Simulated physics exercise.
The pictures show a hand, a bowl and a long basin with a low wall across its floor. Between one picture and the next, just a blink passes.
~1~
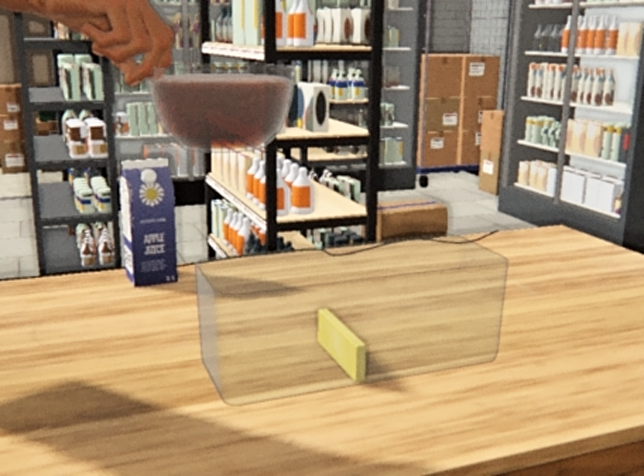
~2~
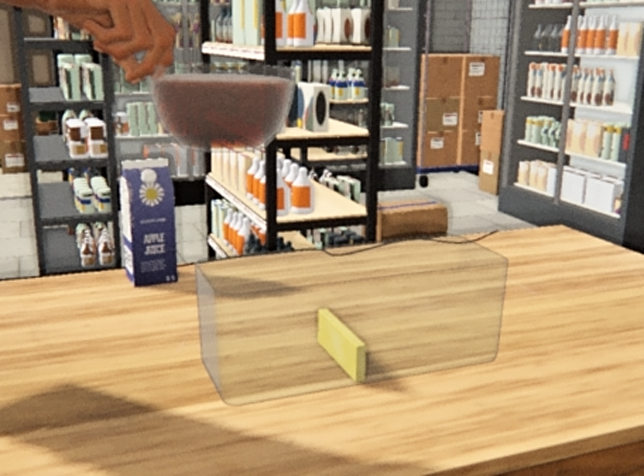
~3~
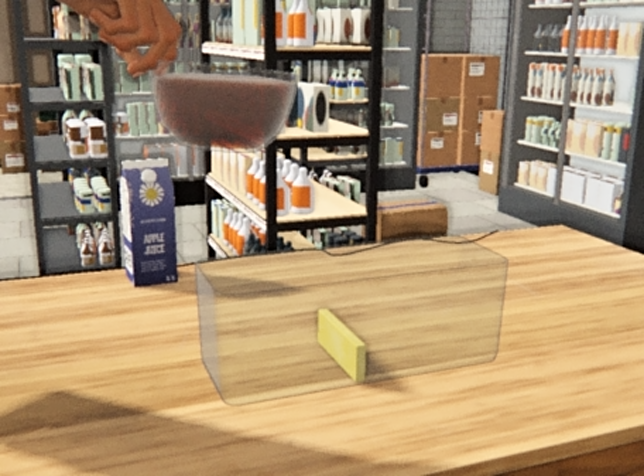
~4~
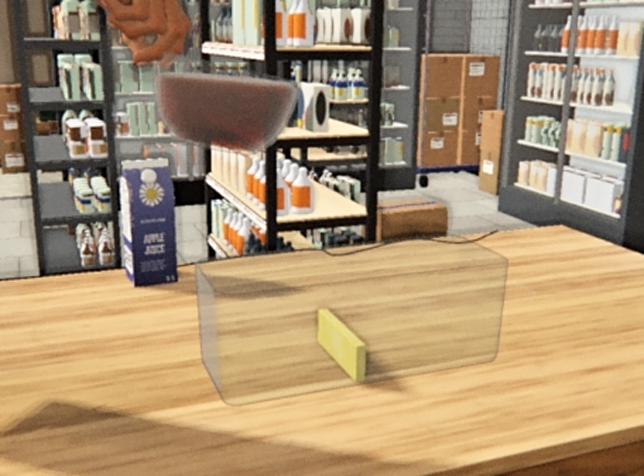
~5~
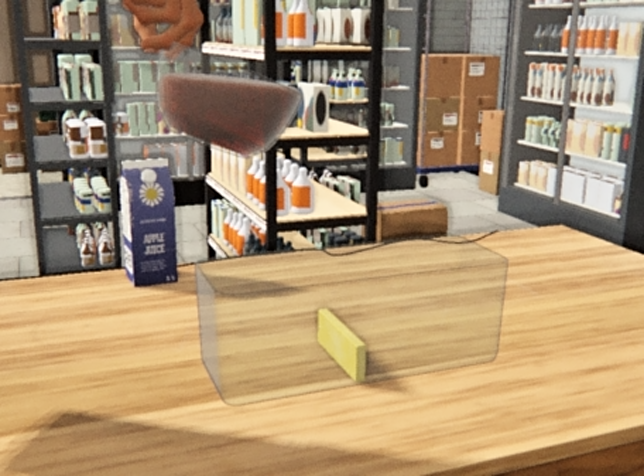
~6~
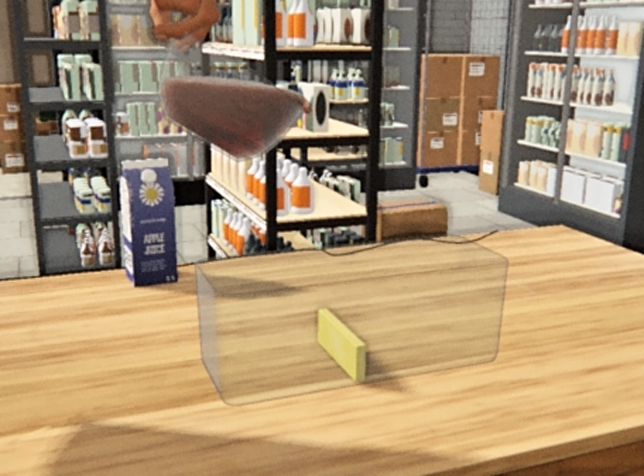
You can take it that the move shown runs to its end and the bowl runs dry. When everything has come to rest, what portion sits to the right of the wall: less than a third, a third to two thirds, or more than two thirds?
Midrange share.
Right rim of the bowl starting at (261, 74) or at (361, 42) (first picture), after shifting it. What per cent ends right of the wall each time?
Close to 30 % for the first start and close to 80 % for the second.
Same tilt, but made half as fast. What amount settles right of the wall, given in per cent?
About 65 per cent.
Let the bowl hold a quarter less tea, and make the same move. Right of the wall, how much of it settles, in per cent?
Best guess: Around 45 %.
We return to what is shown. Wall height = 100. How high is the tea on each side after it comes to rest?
Close to 40 for the left and 50 for the right.
A moment on, the tilt is 94° and 23 per cent is still to pour, 1 is left of the wall and 18 right of it.
Next, the tilt is 101° and 3 per cent is still to pour, 27 is left of the wall and 59 right of it.
Then the tilt is 101° and 0 per cent is still to pour, 37 is left of the wall and 56 right of it.
Later the tilt is 101° and 0 per cent is still to pour, 38 is left of the wall and 57 right of it.
Finally, 38 per cent lies left of the wall, 57 right of it and 5 outside.
